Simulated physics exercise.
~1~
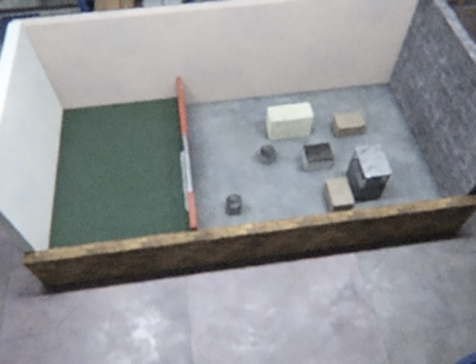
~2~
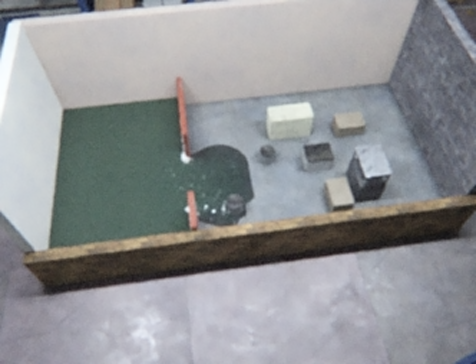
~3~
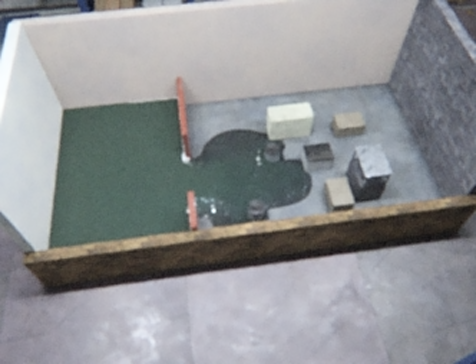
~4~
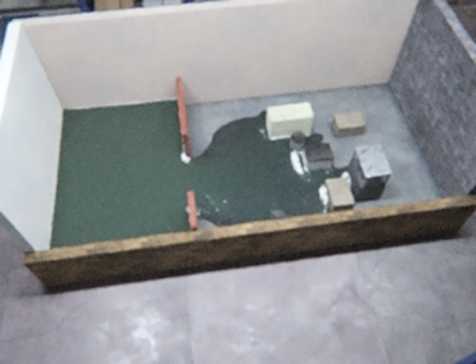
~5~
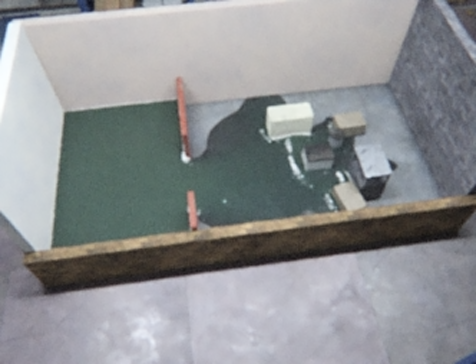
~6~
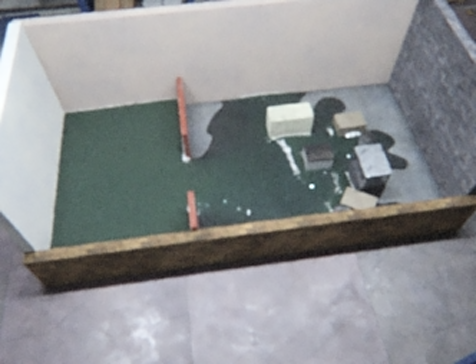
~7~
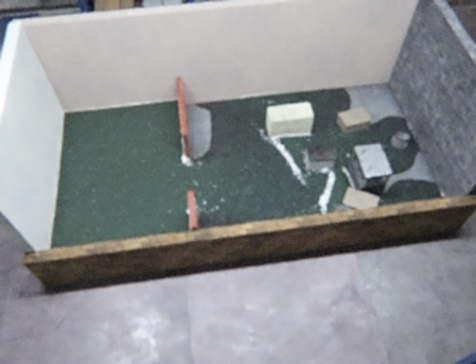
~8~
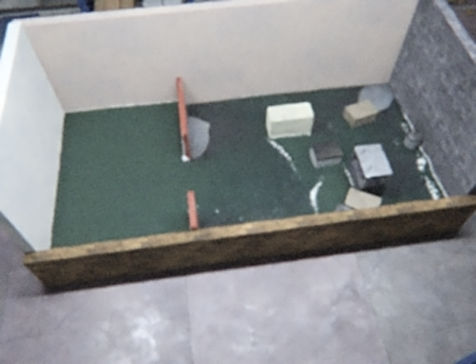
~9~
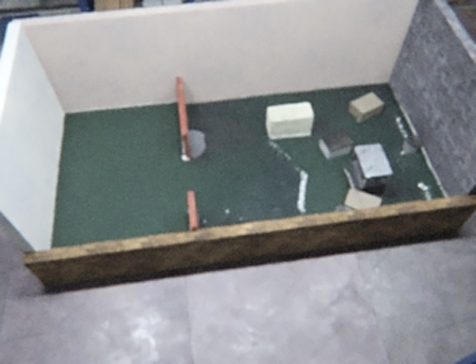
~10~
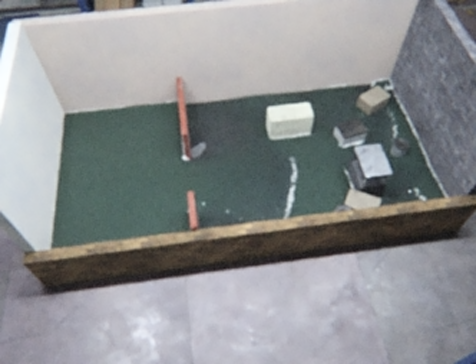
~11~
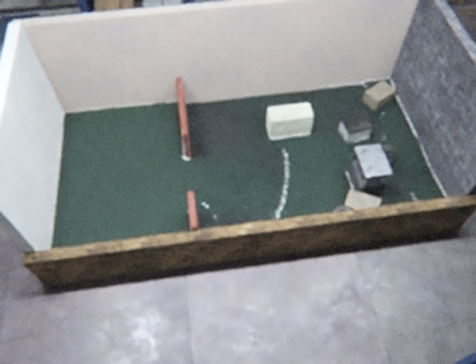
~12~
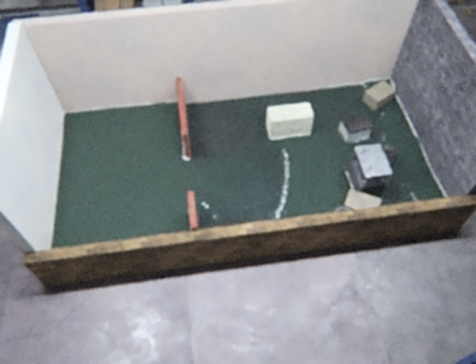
The video shows dark green water bursting through a gap in a reddish partition and spreading across a grey floor, pushing small containers and boxes rightward while a large cream block stays put, until water covers the floor and the loose items settle near the right side.
